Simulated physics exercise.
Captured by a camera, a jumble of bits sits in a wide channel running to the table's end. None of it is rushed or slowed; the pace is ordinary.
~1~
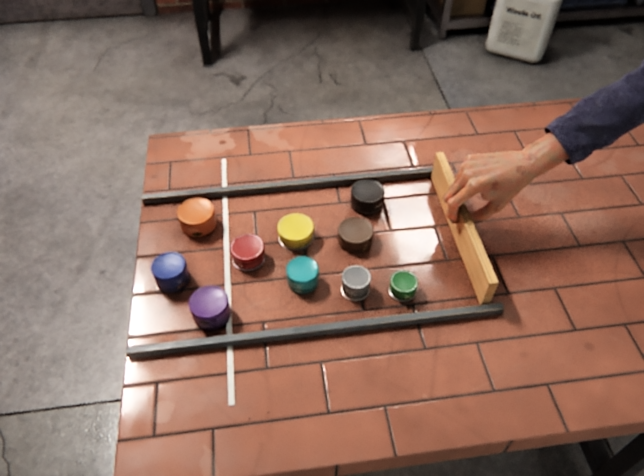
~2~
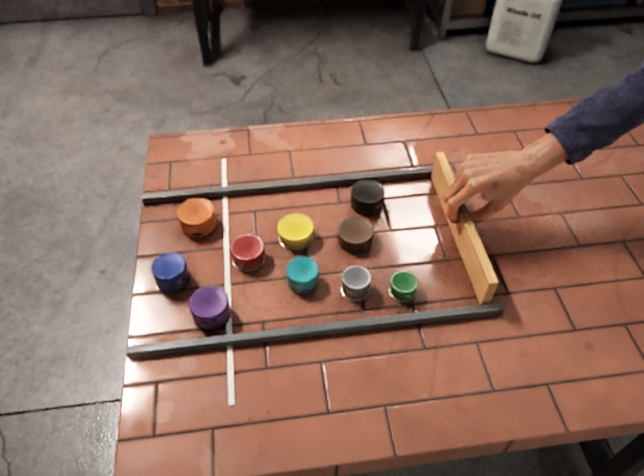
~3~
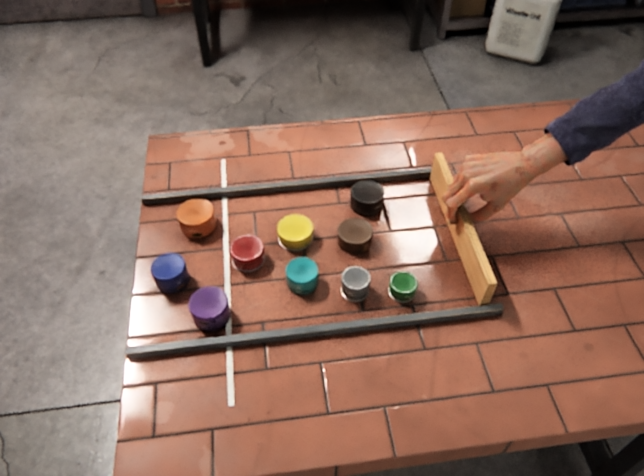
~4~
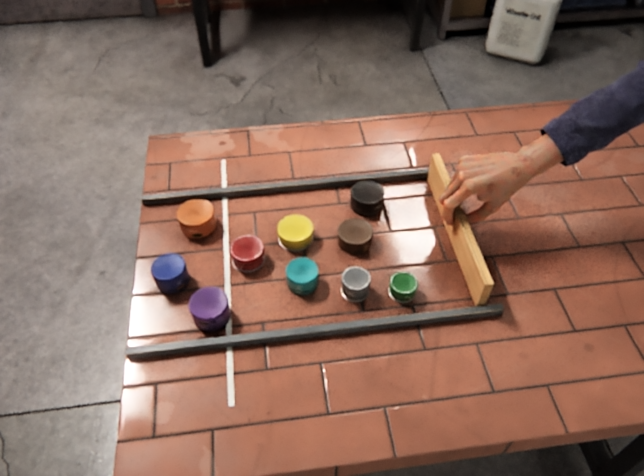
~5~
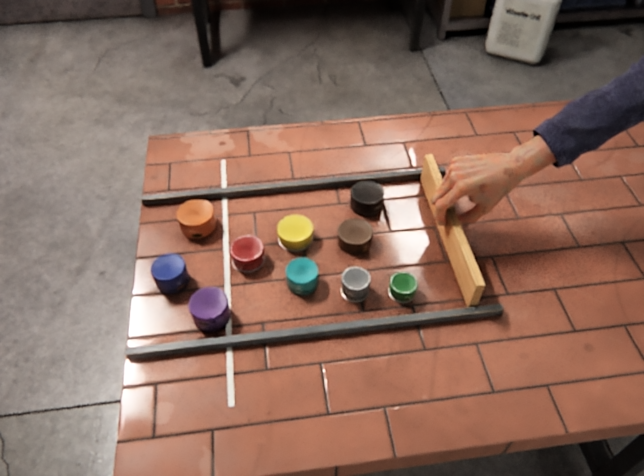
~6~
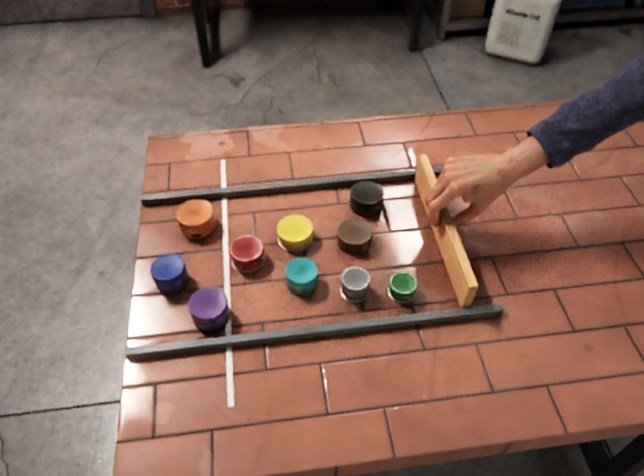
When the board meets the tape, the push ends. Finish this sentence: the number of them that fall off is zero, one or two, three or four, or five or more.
The number of them that fall off is zero.
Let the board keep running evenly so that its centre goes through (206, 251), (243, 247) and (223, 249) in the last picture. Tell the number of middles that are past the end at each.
0, 0 and 0.
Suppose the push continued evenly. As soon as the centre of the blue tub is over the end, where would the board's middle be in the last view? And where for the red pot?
The middle is at (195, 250) when it's the blue tub, and at (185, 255) when it's the red pot.
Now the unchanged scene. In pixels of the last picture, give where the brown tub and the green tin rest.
Final pixels, roughly: (208, 252) for the first, (213, 321) for the other.
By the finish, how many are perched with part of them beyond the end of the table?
As for overhanging, the count is 0.
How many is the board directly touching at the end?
The figure is 4.
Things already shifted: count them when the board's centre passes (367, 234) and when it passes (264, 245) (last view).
The counts are 4 and 8.
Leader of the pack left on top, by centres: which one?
I'd go with the blue tub.
A little later, none off yet; blue tub at rest near (170, 274); orange tub at rest near (197, 219); purple tub at rest near (210, 310).
When it is over, the number that fall off is zero.
